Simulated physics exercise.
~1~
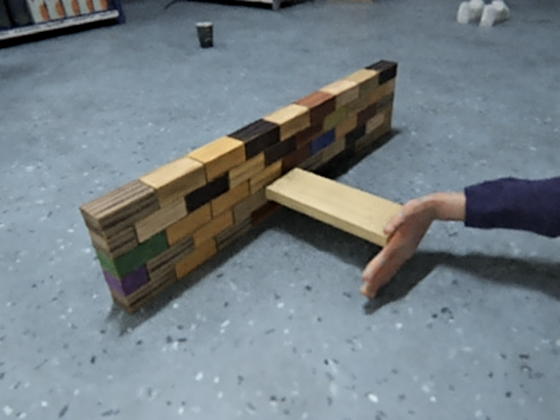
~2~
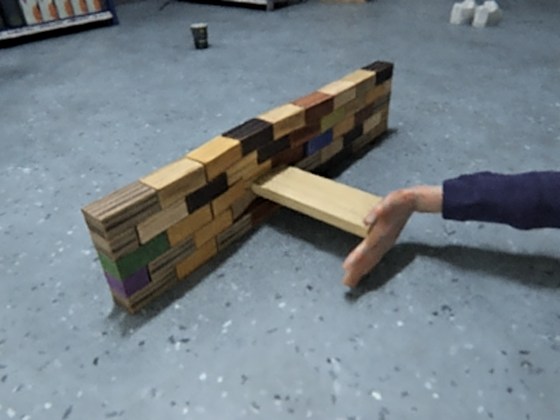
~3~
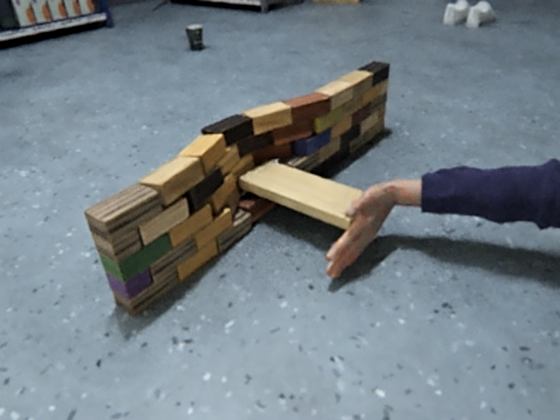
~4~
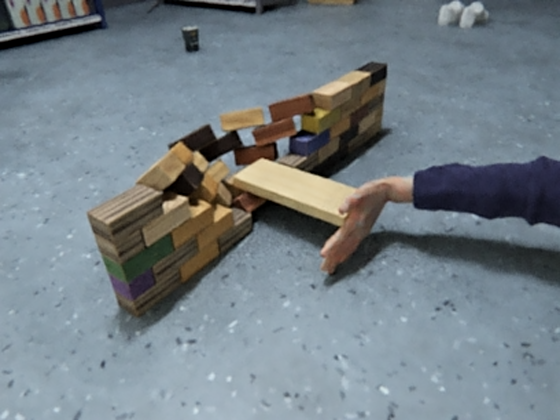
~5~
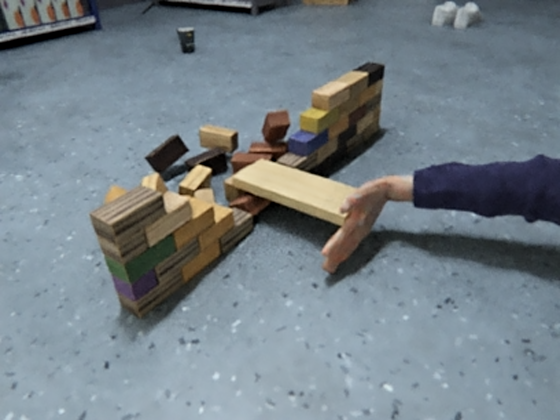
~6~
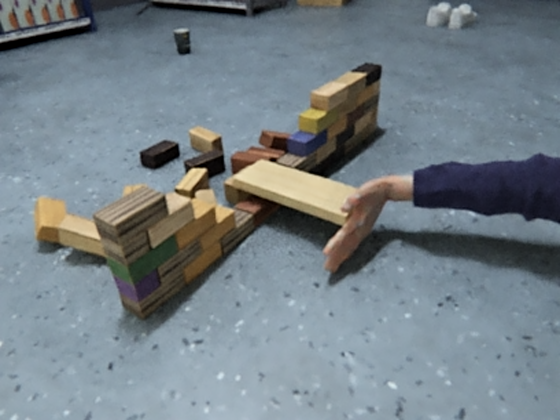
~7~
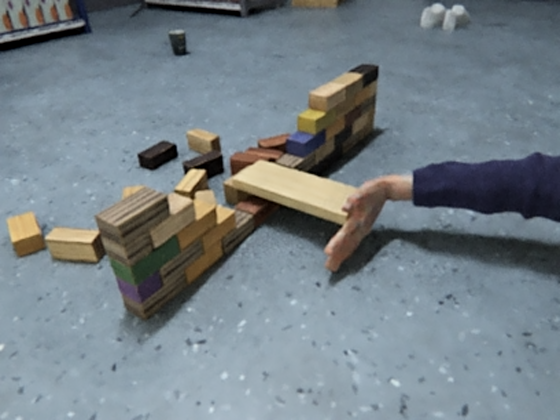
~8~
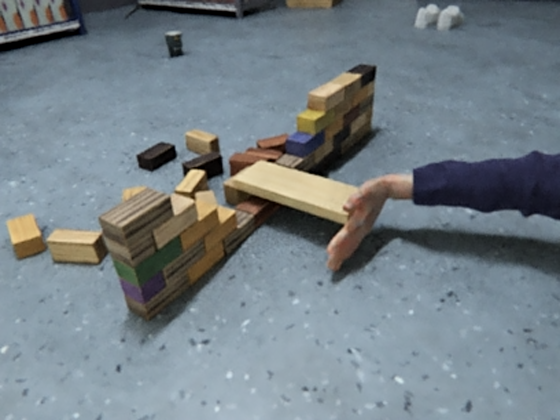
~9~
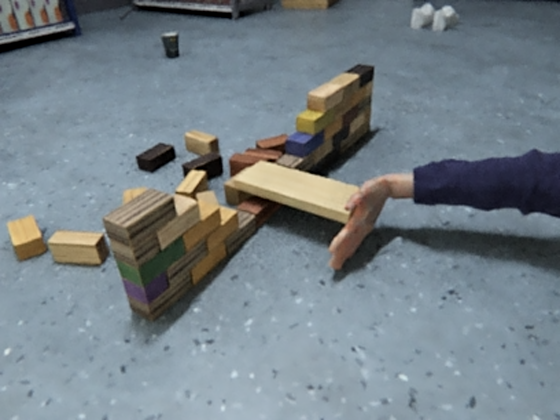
A hand pushed a long wooden block head on into a low wall of stacked wooden blocks, and the middle bulged, broke apart and tumbled to the floor, leaving both ends standing, with the blue, yellow, green and purple blocks still in place.
